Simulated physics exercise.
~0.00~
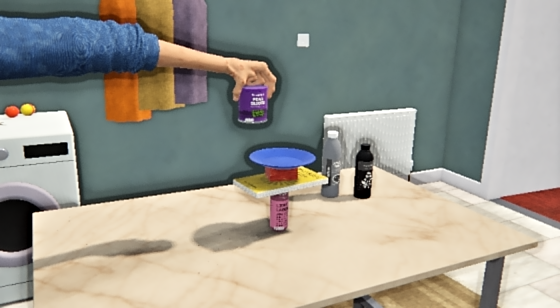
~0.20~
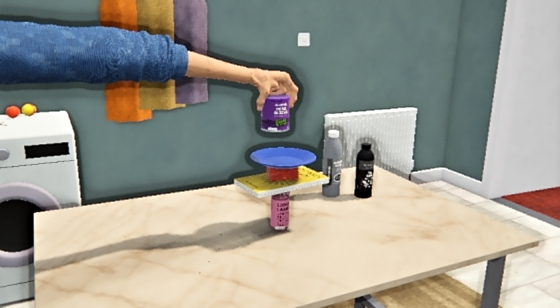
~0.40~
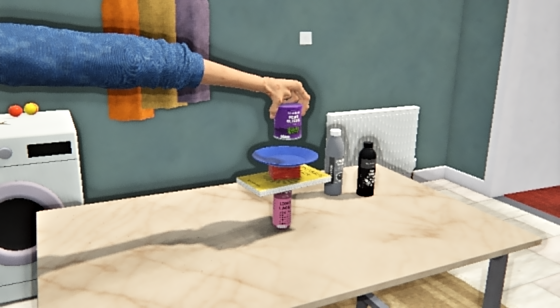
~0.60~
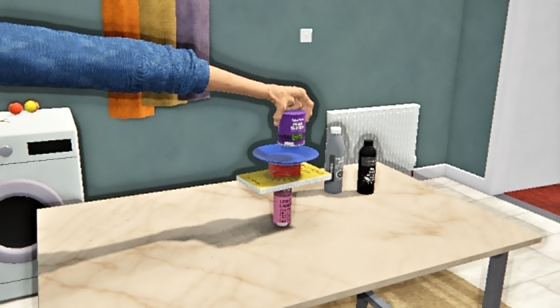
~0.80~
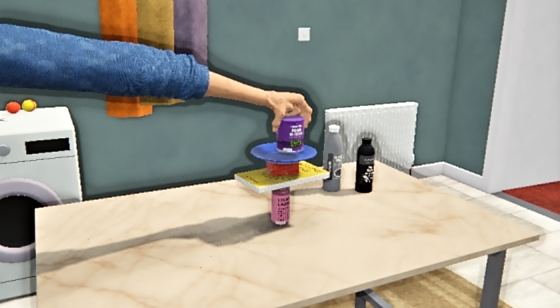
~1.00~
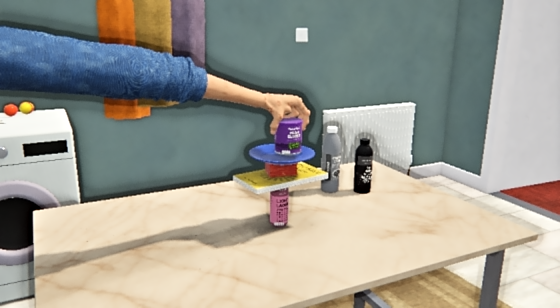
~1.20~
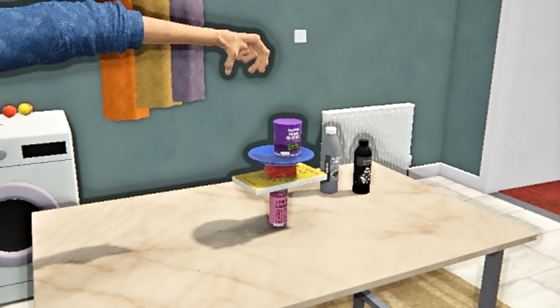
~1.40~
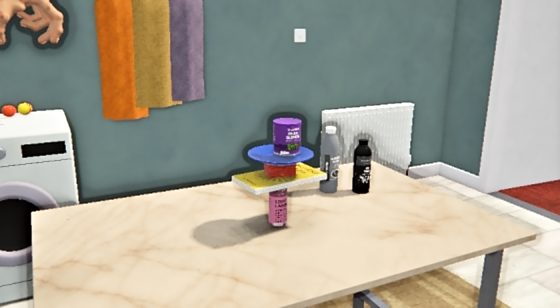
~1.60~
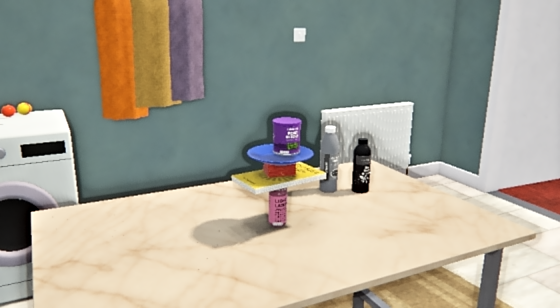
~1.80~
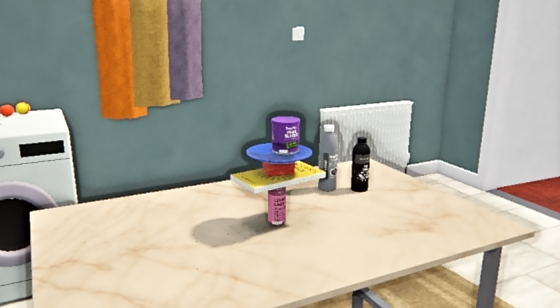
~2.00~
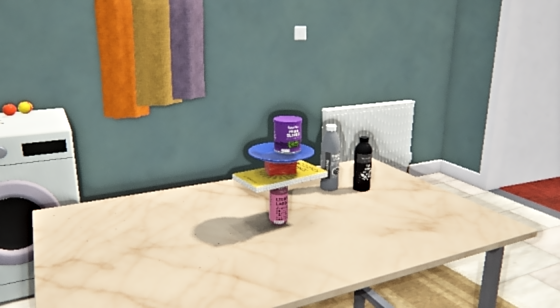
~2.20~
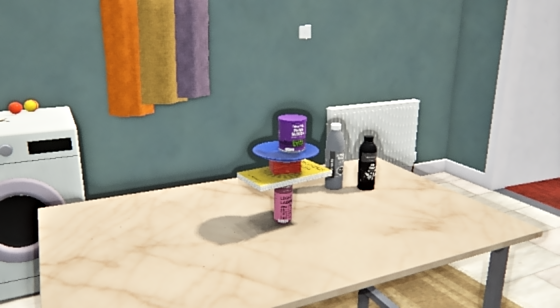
A purple pot was lowered by a hand onto a blue plate, topping a pile of a red block, a yellow book and a pink can on a table. The hand let go and drew away left, and the pile stayed standing.
